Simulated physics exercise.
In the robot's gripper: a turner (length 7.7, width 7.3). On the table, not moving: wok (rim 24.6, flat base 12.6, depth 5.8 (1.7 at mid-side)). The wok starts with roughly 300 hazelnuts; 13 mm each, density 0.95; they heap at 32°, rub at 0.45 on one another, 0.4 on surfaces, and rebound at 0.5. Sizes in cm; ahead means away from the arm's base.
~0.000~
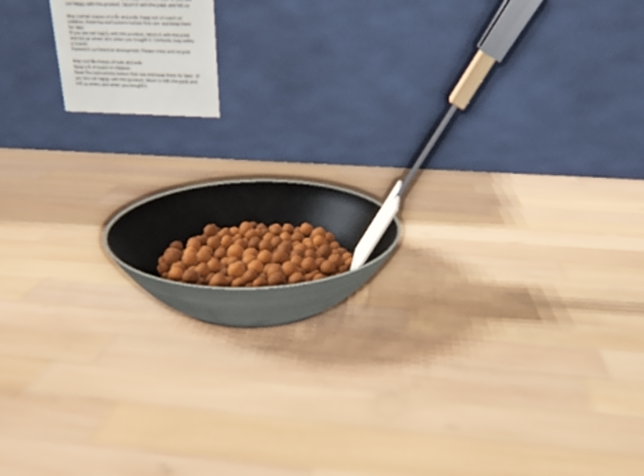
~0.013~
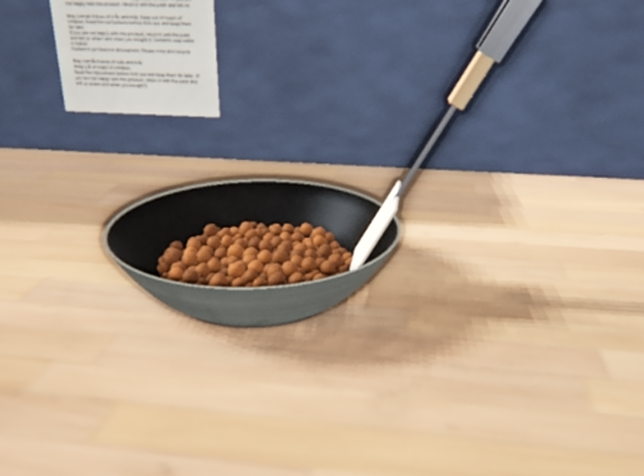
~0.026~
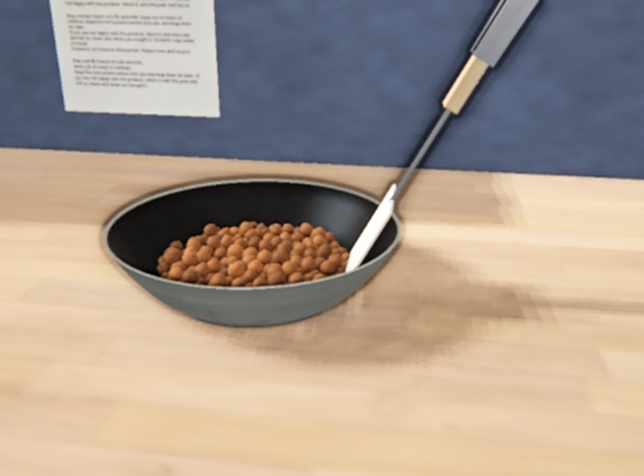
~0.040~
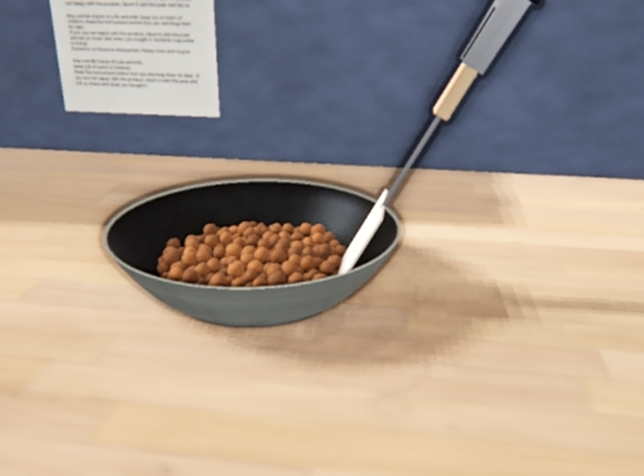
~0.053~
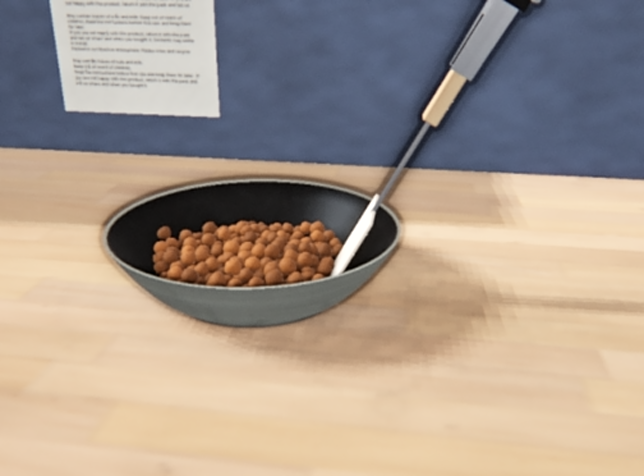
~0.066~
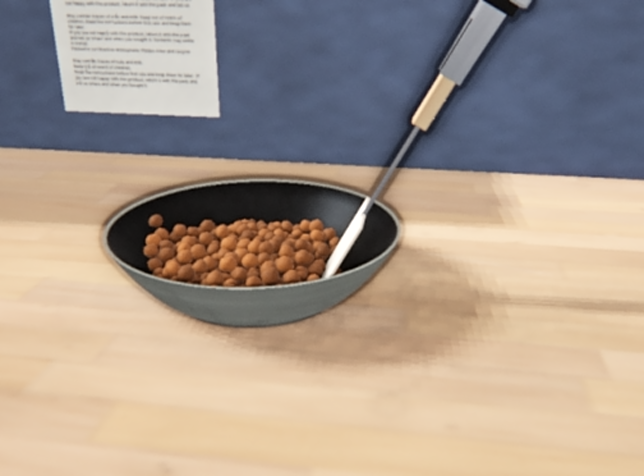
A dark wok heaped with round brown hazelnuts sits on a pale wooden tabletop, seen from slightly above by a still camera, with a blue wall behind. A printed white sheet hangs at upper left, and a white-bladed turner with a dark shaft slants down from a grey gripper at upper right. The turner slowly slides left into the nuts, nudging the heap slightly leftward up the wok's far-left side.
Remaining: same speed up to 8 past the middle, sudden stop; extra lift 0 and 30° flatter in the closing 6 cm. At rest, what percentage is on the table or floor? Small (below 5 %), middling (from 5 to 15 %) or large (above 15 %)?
A middling share, from 5 to 15 %, ends on the table or floor.
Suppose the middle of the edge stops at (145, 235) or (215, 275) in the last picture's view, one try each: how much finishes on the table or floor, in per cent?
Some 30 and 0 per cent.
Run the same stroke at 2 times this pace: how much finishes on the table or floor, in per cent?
About 30 per cent.
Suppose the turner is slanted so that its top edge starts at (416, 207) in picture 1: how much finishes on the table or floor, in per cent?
About 5 per cent.
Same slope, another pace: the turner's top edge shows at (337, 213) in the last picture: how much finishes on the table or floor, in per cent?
About 25 per cent.
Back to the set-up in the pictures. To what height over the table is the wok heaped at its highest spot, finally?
Roughly 7.5 cm.
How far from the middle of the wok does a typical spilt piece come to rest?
Roughly 18 cm.
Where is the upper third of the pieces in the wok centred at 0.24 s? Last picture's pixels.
Around (176, 233).
By 0.15 s, sloping 62°, highest piece 27 above the table; 297 in the wok, 3 on the blade or in flight.
By 0.24 s, sloping 51°, highest piece 47 above the table; 297 in the wok, 3 on the blade or in flight.
By 0.48 s, sloping 32°, highest piece 64 above the table; 271 in the wok, 25 on the table or floor, 4 on the blade or in flight.
By 1.53 s, sloping 32°, highest piece 7 above the table; 271 in the wok, 29 on the table or floor.
Final count, 271 in the wok, 29 on the table or floor. That is 10 % on the table or floor.
